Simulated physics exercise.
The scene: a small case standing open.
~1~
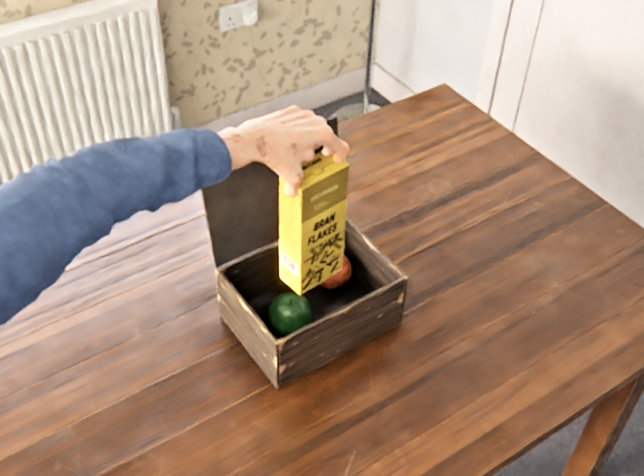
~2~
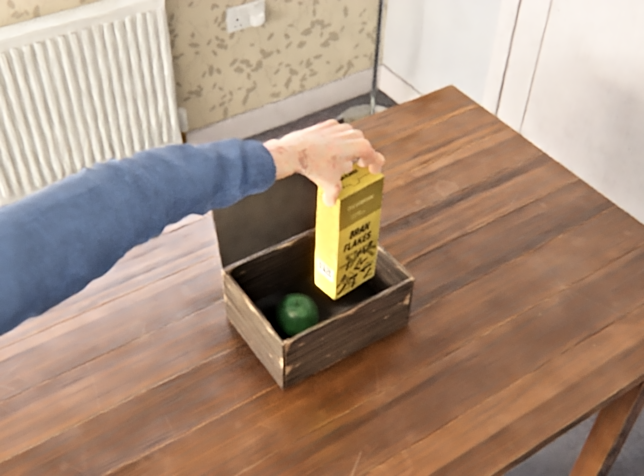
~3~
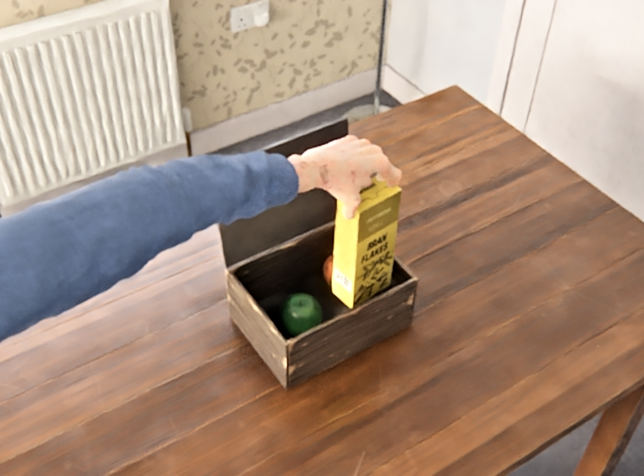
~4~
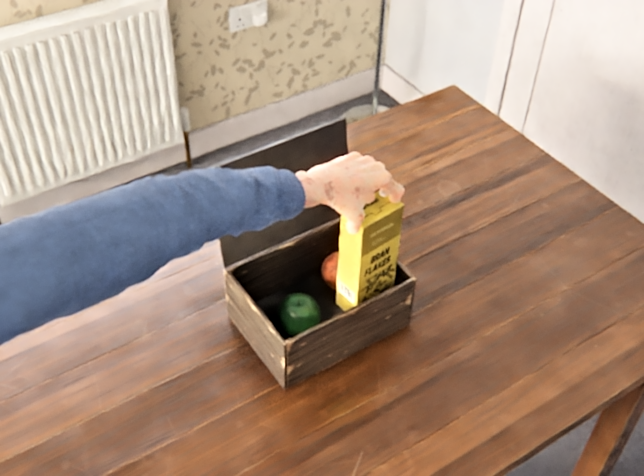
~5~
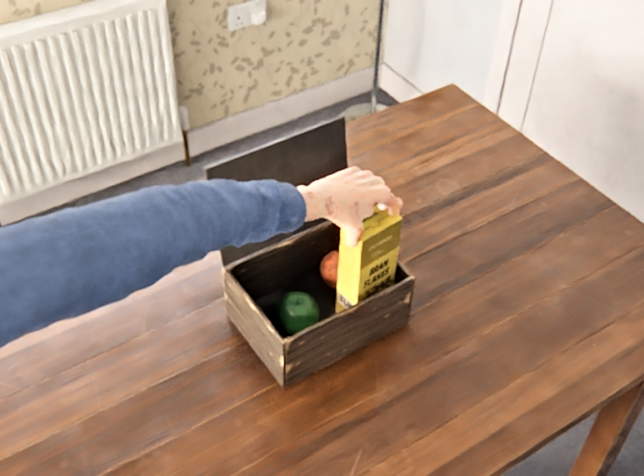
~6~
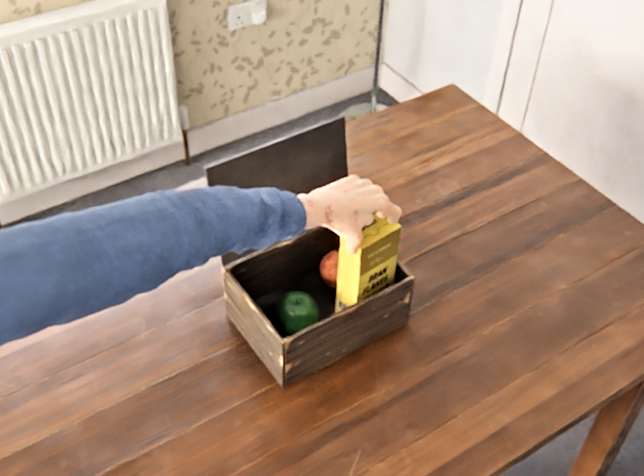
In the video, a hand in a blue sleeve holds a yellow packet over an open wooden box containing a green apple and a reddish round item, moves it to the right, then lowers it into the box's right side.
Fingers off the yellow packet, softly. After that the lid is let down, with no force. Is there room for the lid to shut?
As it turns out, it is held up.
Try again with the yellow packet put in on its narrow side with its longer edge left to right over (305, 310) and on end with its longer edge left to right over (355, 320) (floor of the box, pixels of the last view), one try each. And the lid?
First, it stays ajar; second, it stays ajar.
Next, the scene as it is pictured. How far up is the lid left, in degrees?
About 35°.
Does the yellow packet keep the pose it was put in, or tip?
The yellow packet ends up tilted.
Then, 1.10 s on from there, lid starting down.
Then, 1.40 s on from there, lid 74° above the rim.
Then, 1.60 s on from there, lid 56° above the rim.
Then, 1.80 s on from there, lid 41° above the rim; yellow packet turned 3° from how it was put near (369, 277).
In the end, lid 35° above the rim; left askew, yellow packet; the other 2 unmoved. At the end, from the last picture's camera, yellow packet near (374, 280).
